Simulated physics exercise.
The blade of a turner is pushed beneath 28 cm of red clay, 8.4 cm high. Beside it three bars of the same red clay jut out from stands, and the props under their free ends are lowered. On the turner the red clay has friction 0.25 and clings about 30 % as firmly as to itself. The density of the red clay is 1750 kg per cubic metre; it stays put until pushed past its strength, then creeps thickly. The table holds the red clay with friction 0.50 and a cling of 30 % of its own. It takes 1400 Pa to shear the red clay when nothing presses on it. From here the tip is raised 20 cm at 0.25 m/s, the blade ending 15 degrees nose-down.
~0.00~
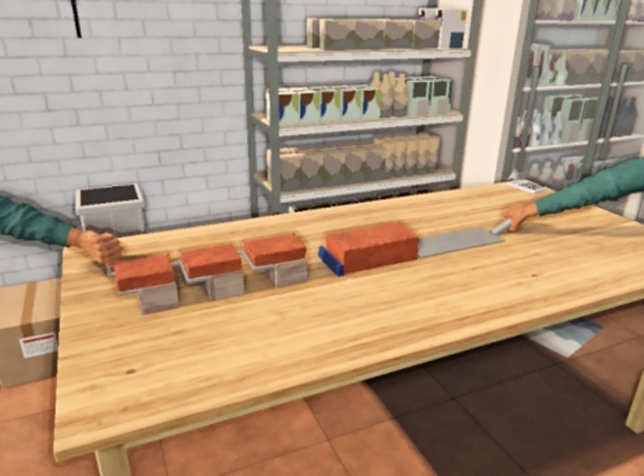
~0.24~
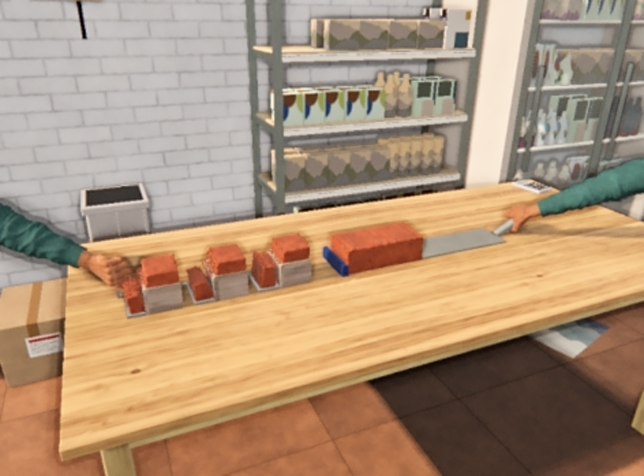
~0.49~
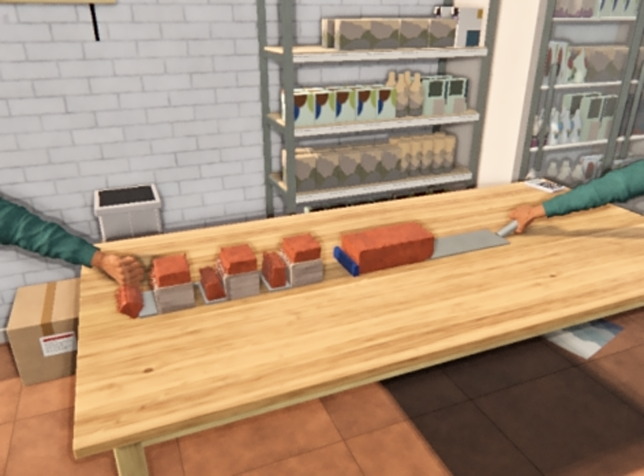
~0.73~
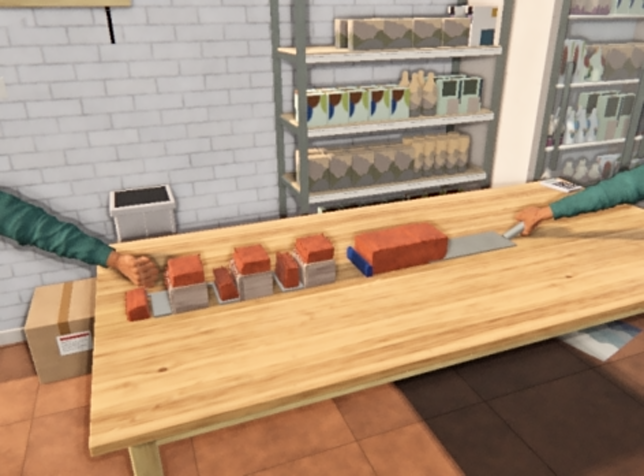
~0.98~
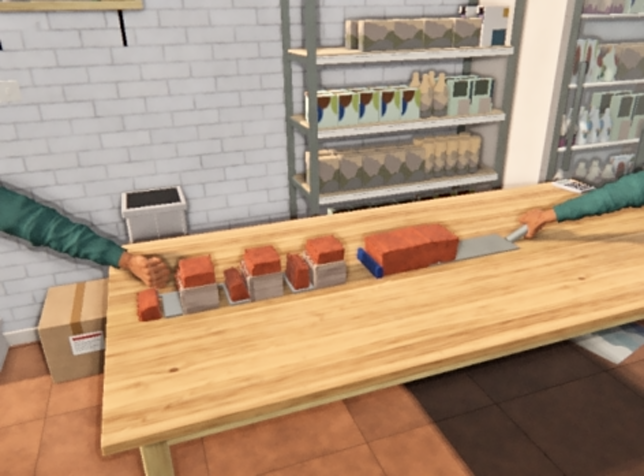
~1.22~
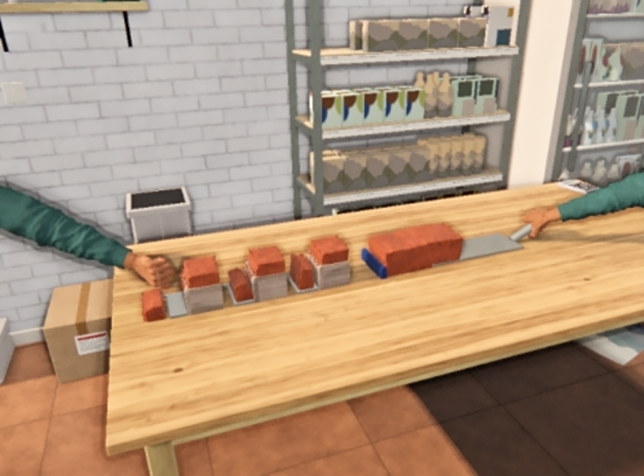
At first, three red bars jut leftward from gray stands on a wooden table, a hand at the left and another holding a blade by a larger red block. The bars' free ends drop beside the stands, then the leftmost piece sits farther out as the view shifts, while block and blade barely change.
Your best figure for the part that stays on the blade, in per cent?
About 33 %.
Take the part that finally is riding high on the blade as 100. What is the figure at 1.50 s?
About 40 %.
After 1.50 s, the tip is 7.4 cm up.
After 1.82 s, the tip is 15 cm up.
After 2.15 s, the tip is 20 cm up and 33 % is riding high on the blade.
After 2.48 s, the tip is 20 cm up and 33 % is riding high on the blade.
After 2.70 s, at the end, the tip is 20 cm up and 33 % is riding high on the blade.
